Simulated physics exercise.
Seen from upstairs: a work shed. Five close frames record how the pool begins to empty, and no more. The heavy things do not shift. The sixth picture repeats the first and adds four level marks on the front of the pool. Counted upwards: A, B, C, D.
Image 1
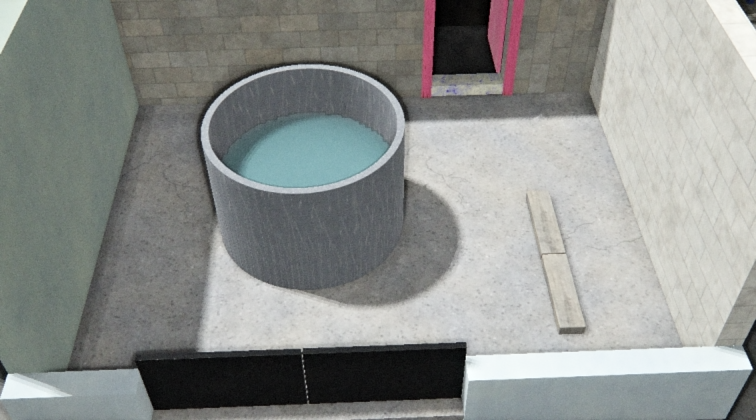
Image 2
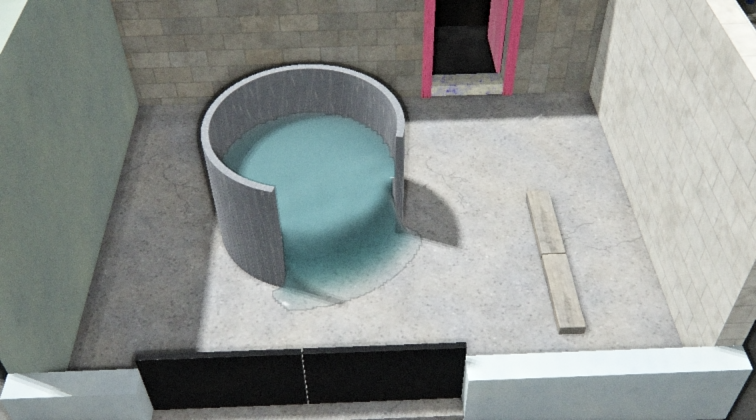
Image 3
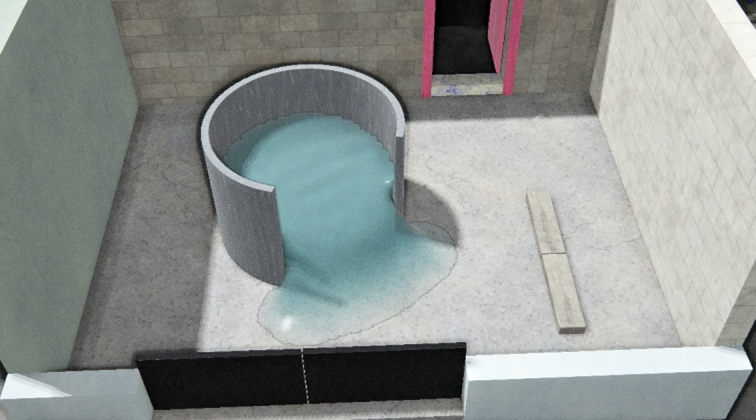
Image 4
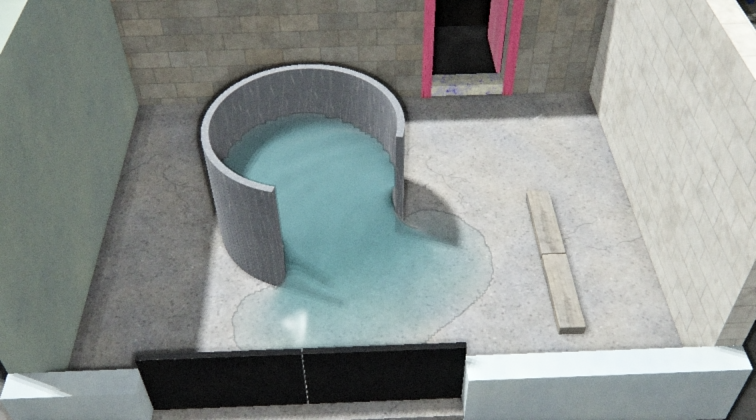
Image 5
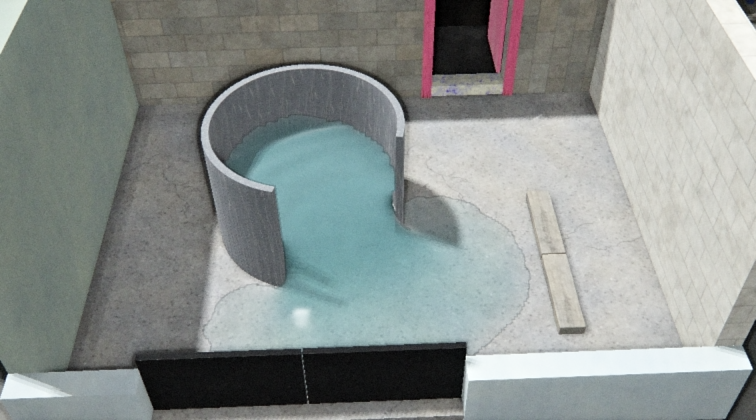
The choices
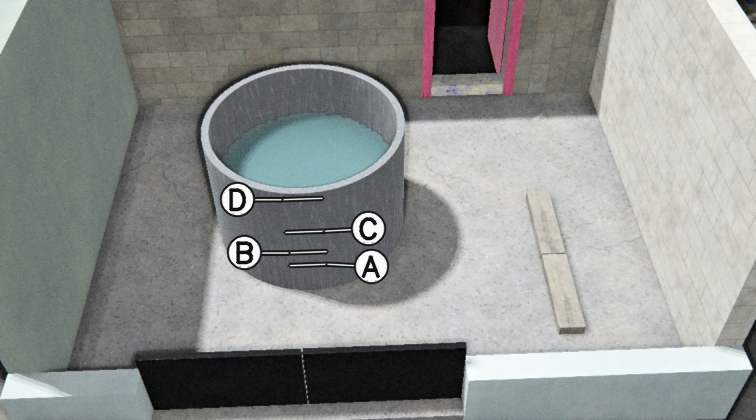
A round gray pool loses its front wall, and blue-green water spreads across the floor.
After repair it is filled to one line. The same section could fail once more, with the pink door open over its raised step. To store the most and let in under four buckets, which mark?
The answer is mark C.
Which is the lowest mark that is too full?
That is mark D.
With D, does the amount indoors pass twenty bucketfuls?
No.
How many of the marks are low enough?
Three.
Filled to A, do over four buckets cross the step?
No, not at all.
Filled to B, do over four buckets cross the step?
No.
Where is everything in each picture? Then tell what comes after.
Water in the pool at rest, its middle at (308, 167); foot of the pink doorway at (467, 95); shut gate at (303, 359), in the first picture.
In the second picture, 2 % of the ground under water, visible out to (284, 295).
In the third picture, 6 % of the ground under water, visible out to (430, 232).
In the fourth picture, 12 % of the ground under water, visible out to (483, 274).
In the fifth picture, 20 % of the ground under water, visible out to (515, 255).
In white, A at (308, 264); B at (307, 252); C at (305, 231); D at (301, 199); from the bottom up A, B, C, D.
With A, nothing gets over.
With B, nothing gets over.
With C, a bucket or two gets in.
With D, about 10 bucketfuls get in.
